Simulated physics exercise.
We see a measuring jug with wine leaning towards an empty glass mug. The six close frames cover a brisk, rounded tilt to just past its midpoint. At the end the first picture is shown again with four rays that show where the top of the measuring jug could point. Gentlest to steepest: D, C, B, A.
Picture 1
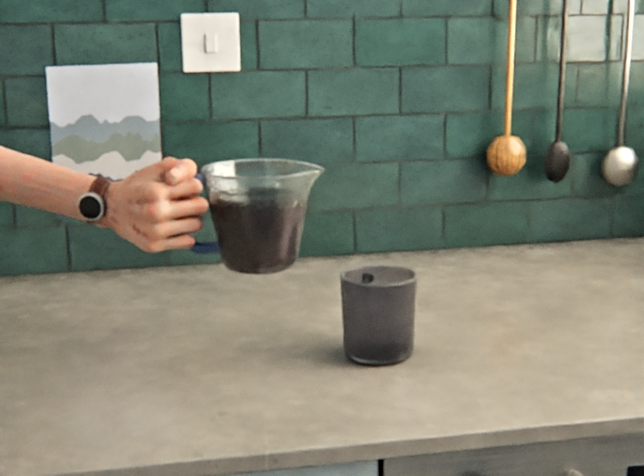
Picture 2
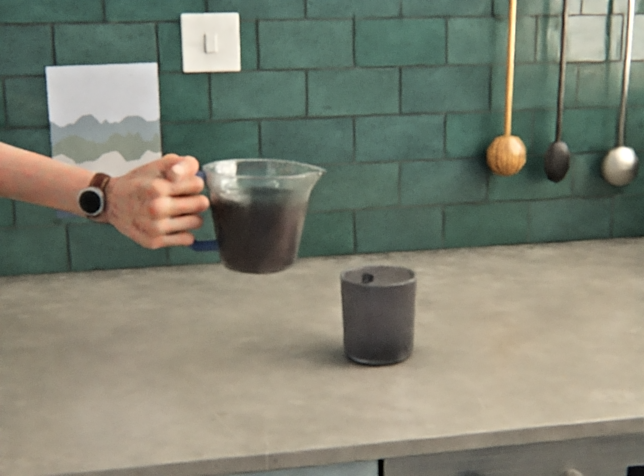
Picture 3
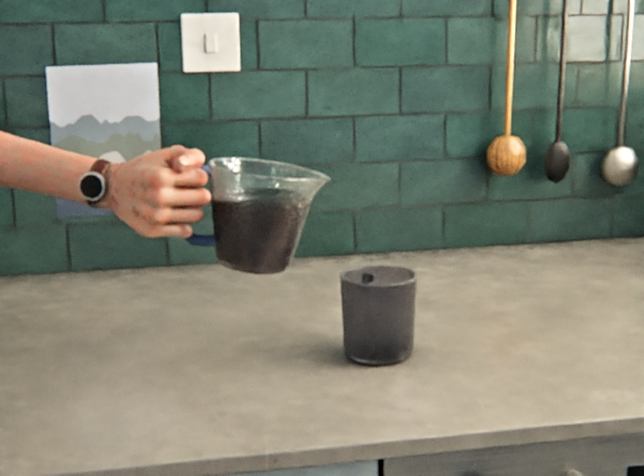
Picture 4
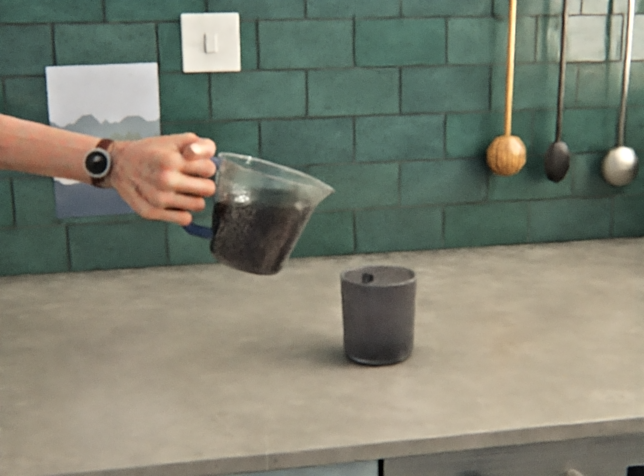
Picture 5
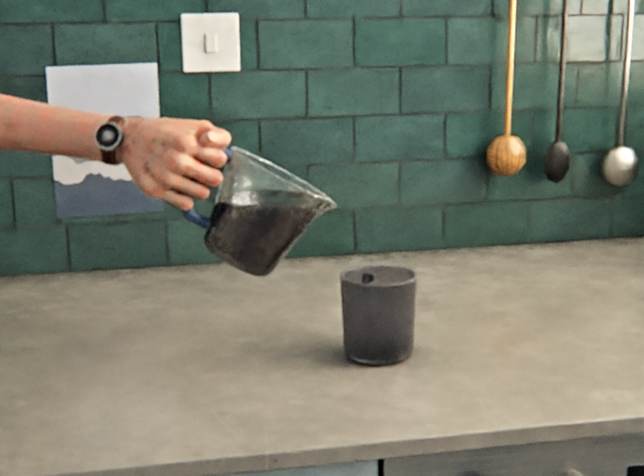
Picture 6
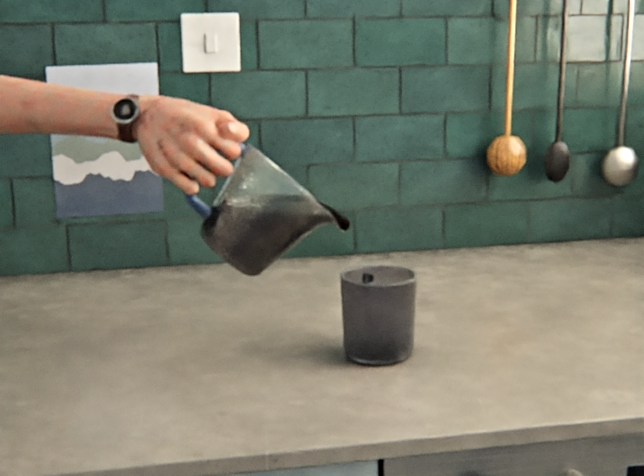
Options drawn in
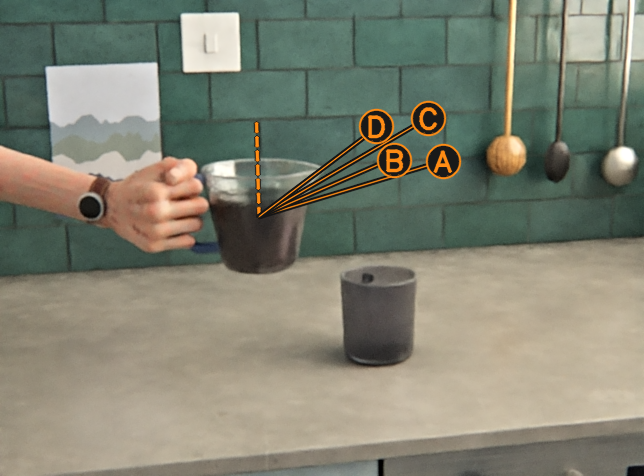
A hand tilts a measuring jug rightward until dark liquid runs over its lip.
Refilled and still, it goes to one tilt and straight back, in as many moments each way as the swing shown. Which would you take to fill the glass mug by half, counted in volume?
The best mark is D.
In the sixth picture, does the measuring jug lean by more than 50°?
No.
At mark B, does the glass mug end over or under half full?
Over.
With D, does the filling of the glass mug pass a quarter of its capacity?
Yes, clearly.
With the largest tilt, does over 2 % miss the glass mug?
Yes, it does.
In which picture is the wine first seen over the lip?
Picture 6.
On the marked copy, A at (427, 165); B at (377, 165); C at (413, 126); D at (363, 138).
Choosing A, the glass mug ends with about 69 % of what it can hold; 24 % of the wine is spilt.
Choosing B, the glass mug ends with about 81 % of what it can hold; 3 % of the wine is spilt.
Choosing C, the glass mug ends with about 68 % of what it can hold.
Choosing D, the glass mug ends with about 51 % of what it can hold.
